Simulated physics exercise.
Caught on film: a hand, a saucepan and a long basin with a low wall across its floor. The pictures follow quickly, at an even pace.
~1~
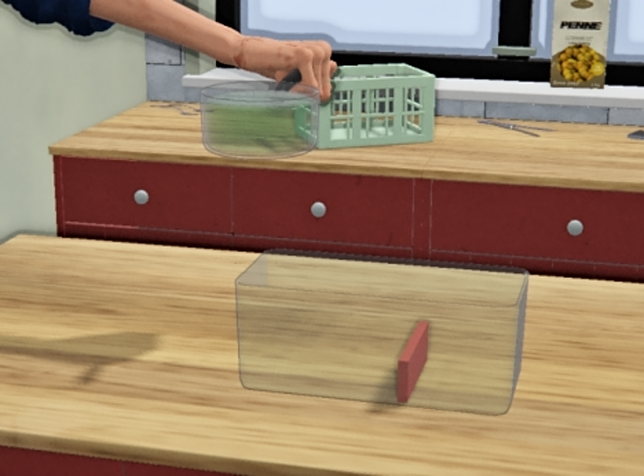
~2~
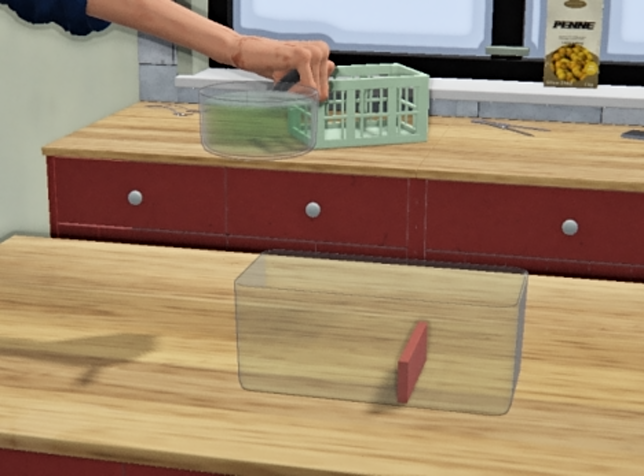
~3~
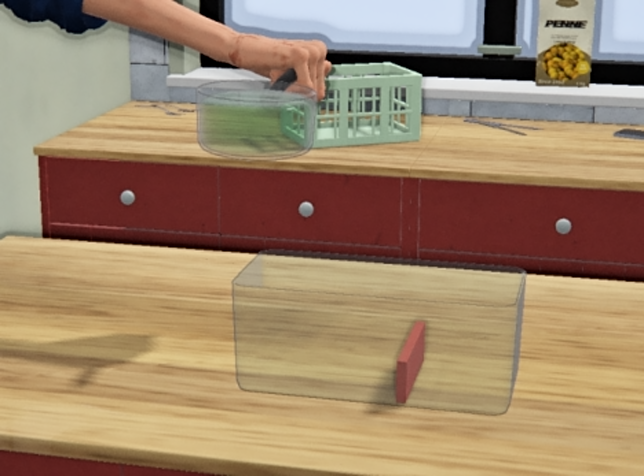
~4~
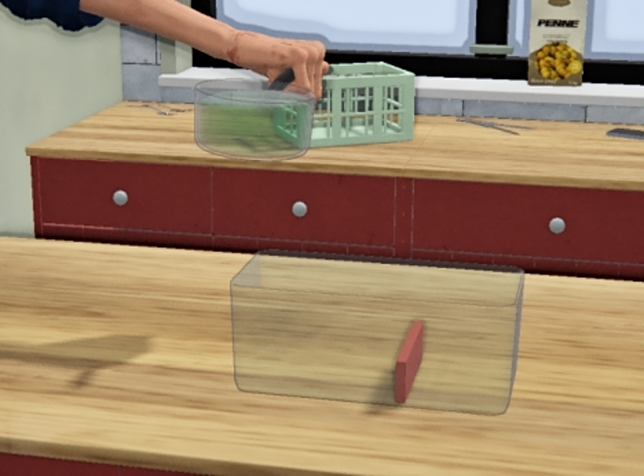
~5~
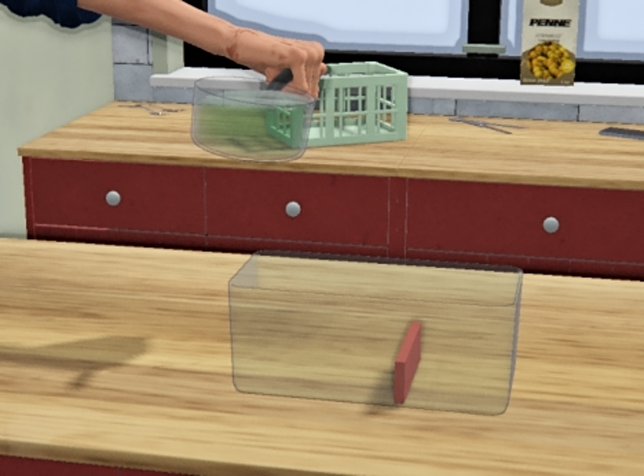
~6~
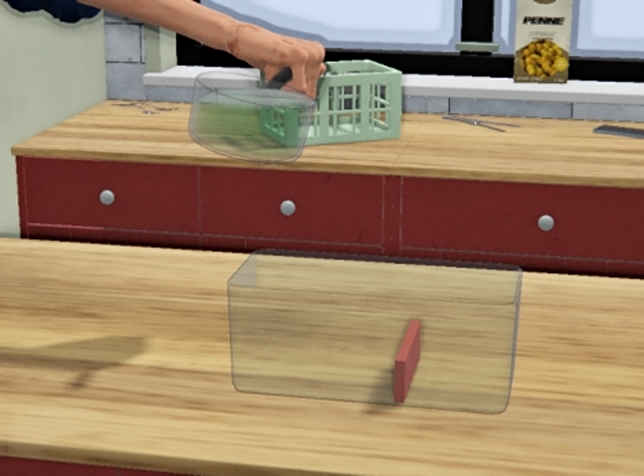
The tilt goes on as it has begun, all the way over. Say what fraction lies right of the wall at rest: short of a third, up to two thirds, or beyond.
In the end under a third is right of the wall.
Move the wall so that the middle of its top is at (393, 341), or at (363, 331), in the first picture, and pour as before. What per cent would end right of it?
First some 40, then 70 per cent.
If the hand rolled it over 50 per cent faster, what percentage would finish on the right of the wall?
About 5 per cent.
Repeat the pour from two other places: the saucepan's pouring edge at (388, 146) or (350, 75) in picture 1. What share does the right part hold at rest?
The first gives 75 %, the second 60 %.
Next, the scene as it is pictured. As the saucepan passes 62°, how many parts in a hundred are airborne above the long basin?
Near 35 %.
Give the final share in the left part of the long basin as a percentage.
About 95 per cent.
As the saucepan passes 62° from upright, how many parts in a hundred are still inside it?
About 50 per cent.
A moment on, the saucepan is tipped part way and 50 per cent is still to pour, 17 is left of the wall and 0 right of it.
Next, the saucepan is tipped on its side and 9 per cent is still to pour, 76 is left of the wall and 4 right of it.
Then the saucepan is tipped right over and 0 per cent is still to pour, 93 is left of the wall and 5 right of it.
Later the saucepan is tipped right over and 0 per cent is still to pour, 94 is left of the wall and 5 right of it.
At rest 94 per cent lies left of the wall, 5 right of it and 1 outside.
